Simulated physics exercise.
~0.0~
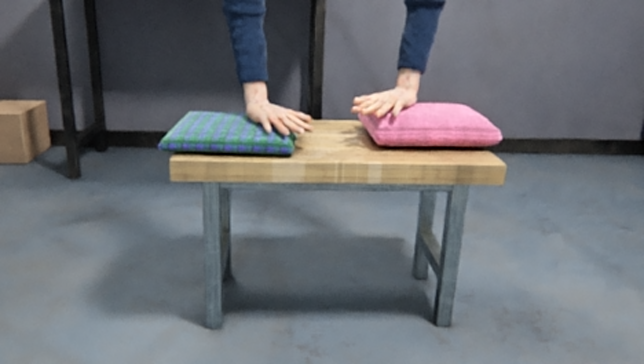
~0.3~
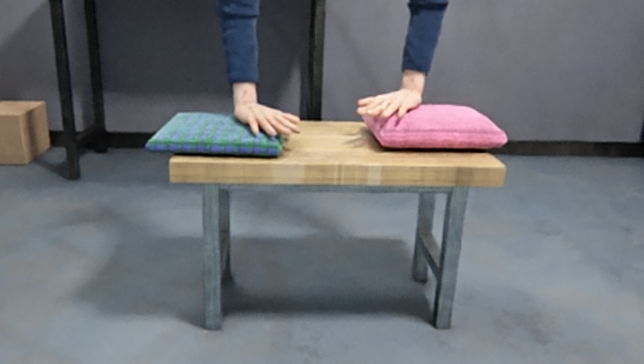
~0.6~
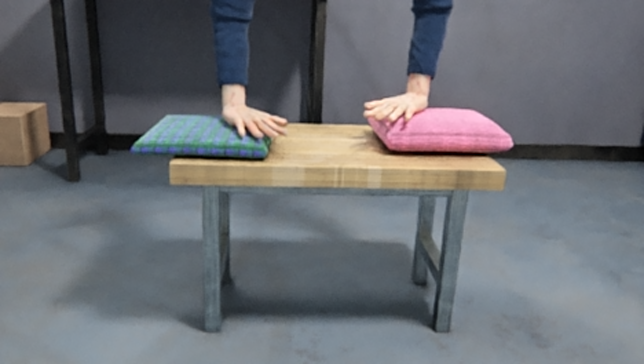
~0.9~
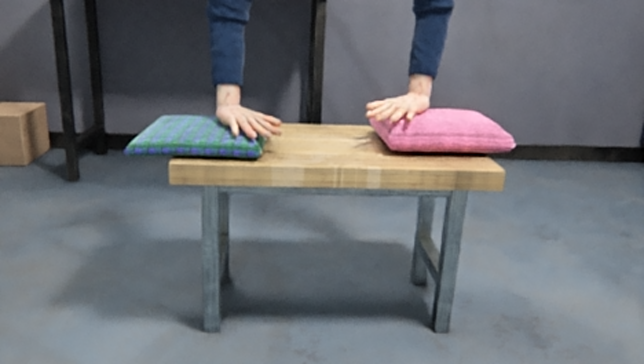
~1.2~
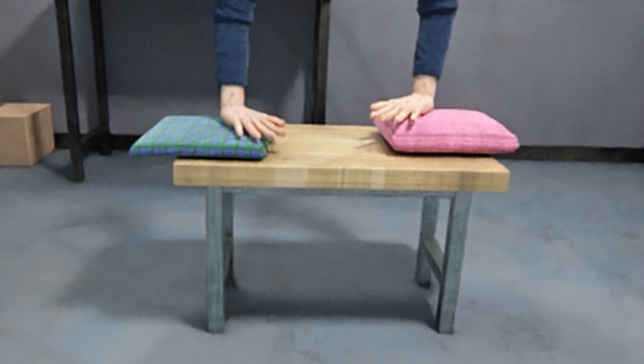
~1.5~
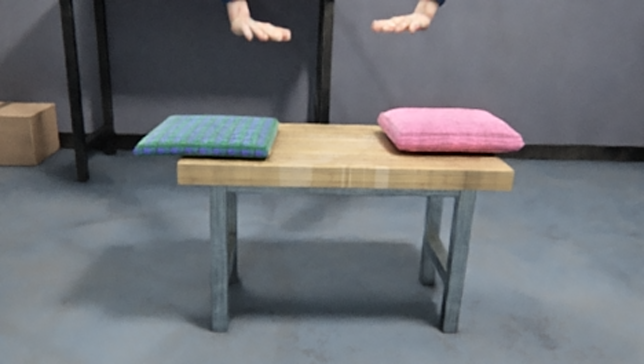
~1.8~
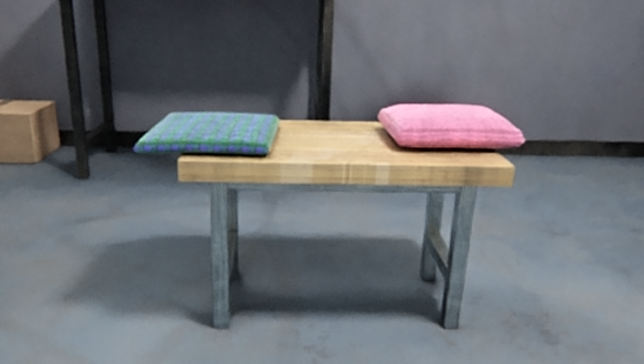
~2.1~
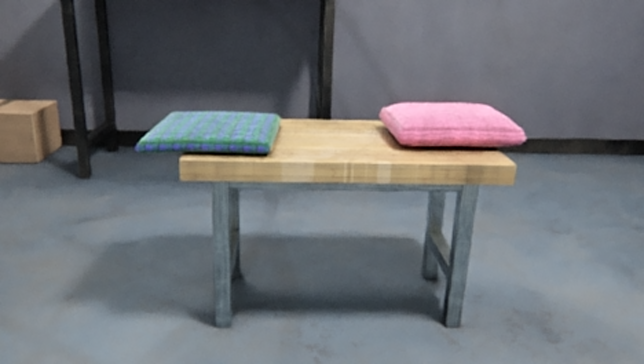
The video shows two hands pushing a green checked cushion left and a pink cushion slightly right on a small wooden-topped bench, then lifting away out of view. Both cushions stay resting at opposite ends of the bench, the green one jutting past the left edge.
